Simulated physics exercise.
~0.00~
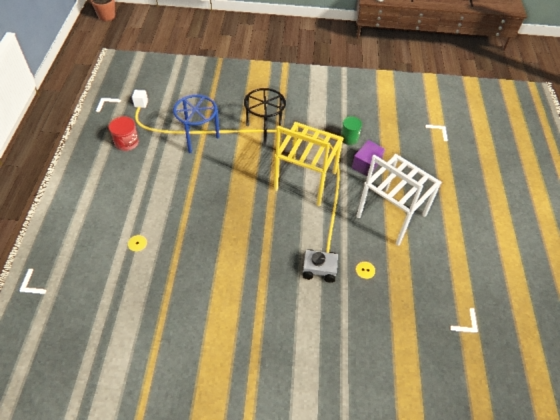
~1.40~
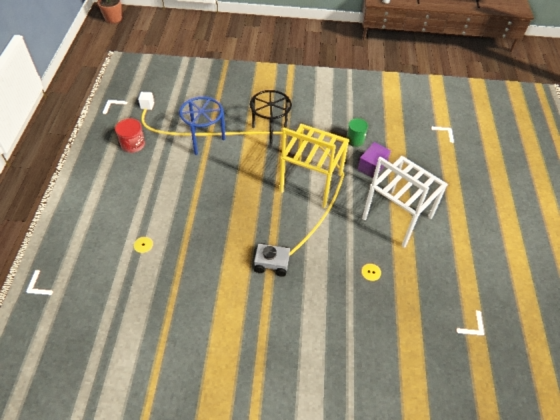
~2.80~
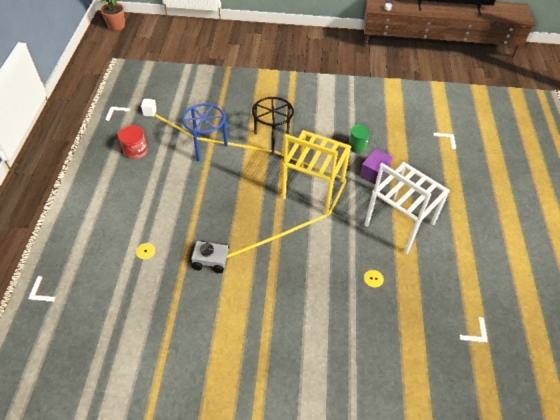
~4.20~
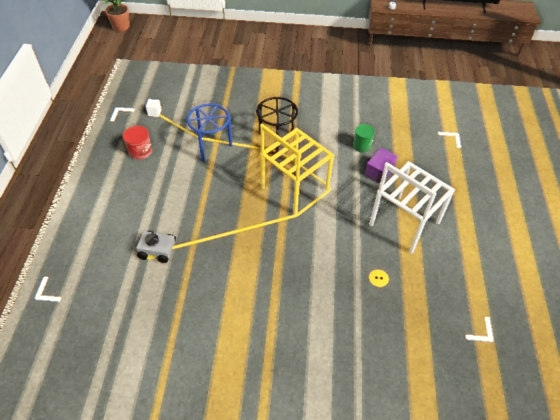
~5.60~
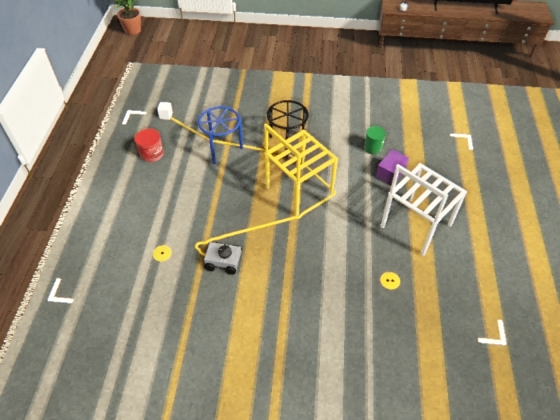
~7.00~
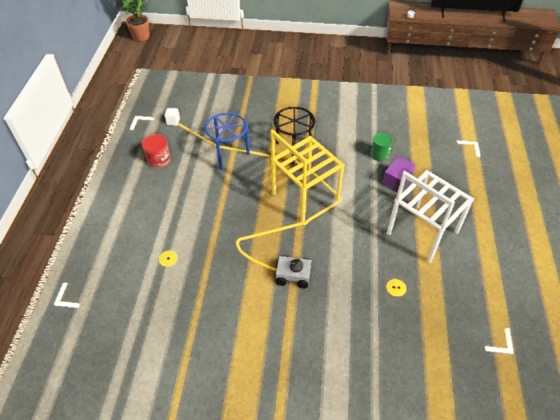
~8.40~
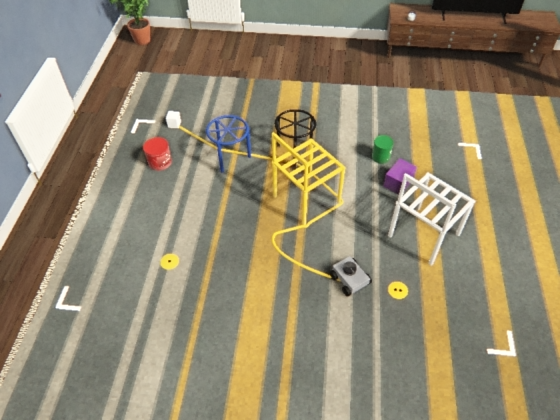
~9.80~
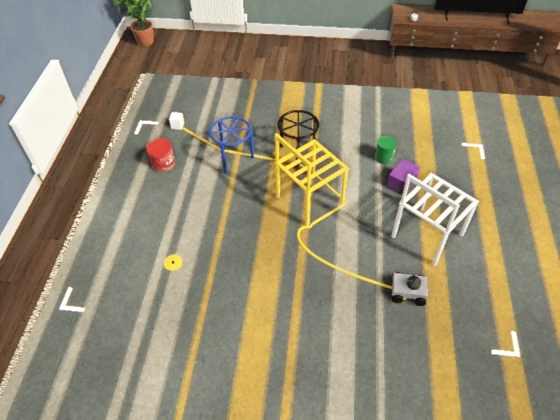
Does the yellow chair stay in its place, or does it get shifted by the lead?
The yellow chair gets shifted. The lead drags it a little to the left as the cart drives to the left mark, and it does not return to its starting place.
